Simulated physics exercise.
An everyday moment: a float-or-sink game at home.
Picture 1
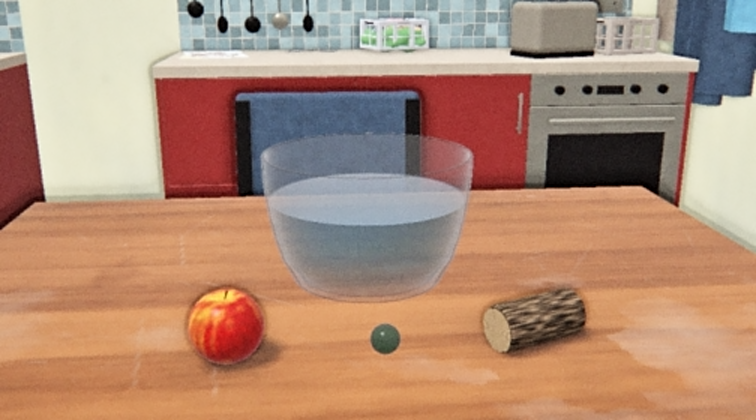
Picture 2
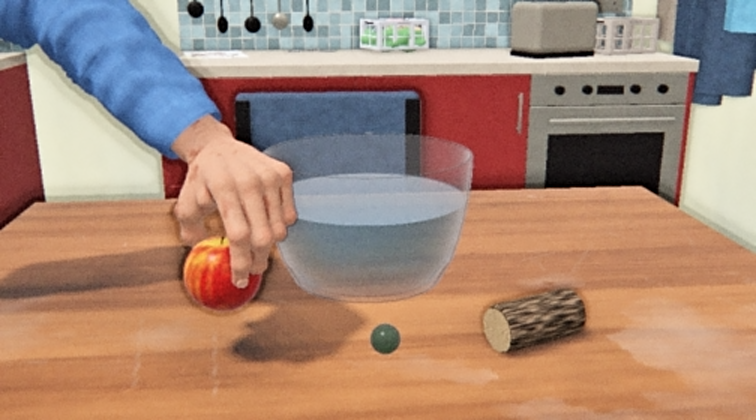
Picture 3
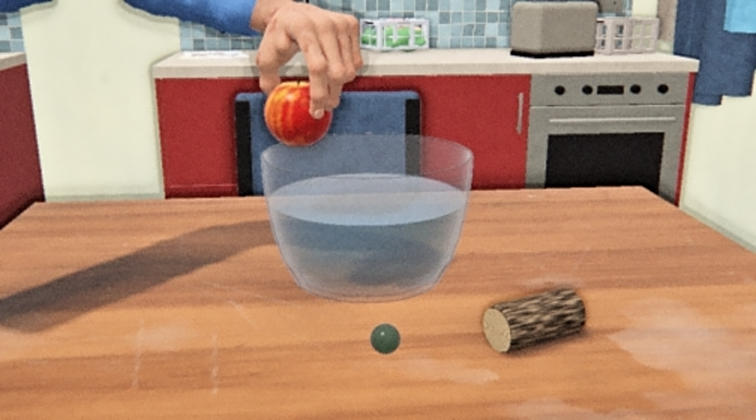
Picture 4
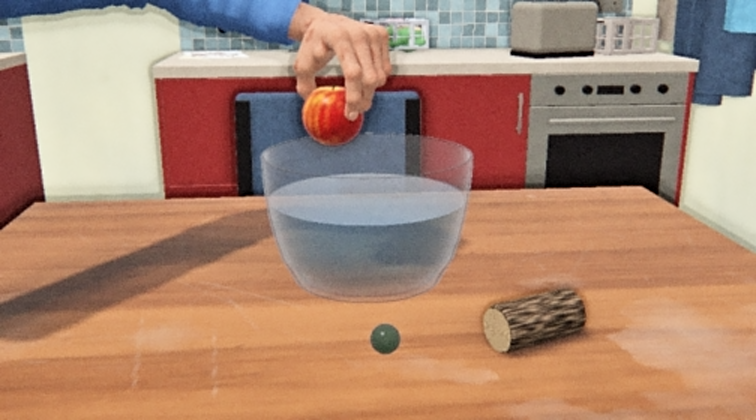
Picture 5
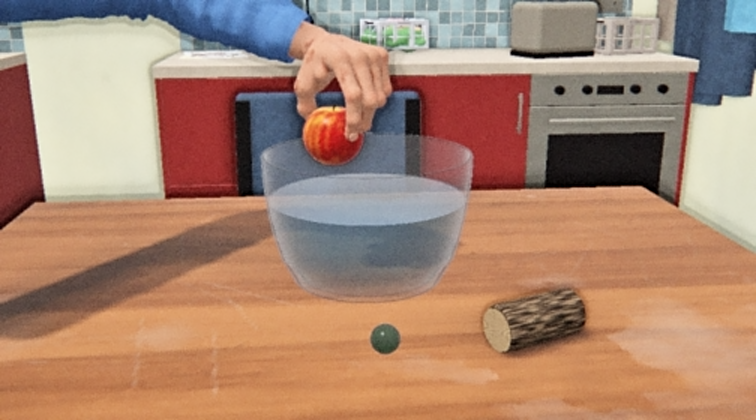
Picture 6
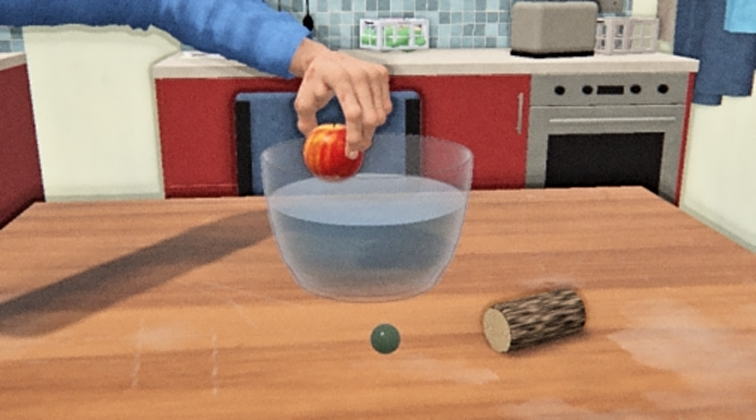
A hand lifting a red apple from the table's left side, carrying it right over a glass bowl of water and lowering it.
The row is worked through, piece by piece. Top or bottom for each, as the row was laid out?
From the left: It bobs on top, it ends on the bottom, it bobs on top.
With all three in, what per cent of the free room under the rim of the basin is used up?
Roughly 12 per cent.
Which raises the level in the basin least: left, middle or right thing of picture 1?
It is the middle object.
A moment on, the apple stays afloat.
Further on, the glass marble drops to the bottom.
When it is over, the piece of branch stays afloat; afloat, apple and piece of branch.
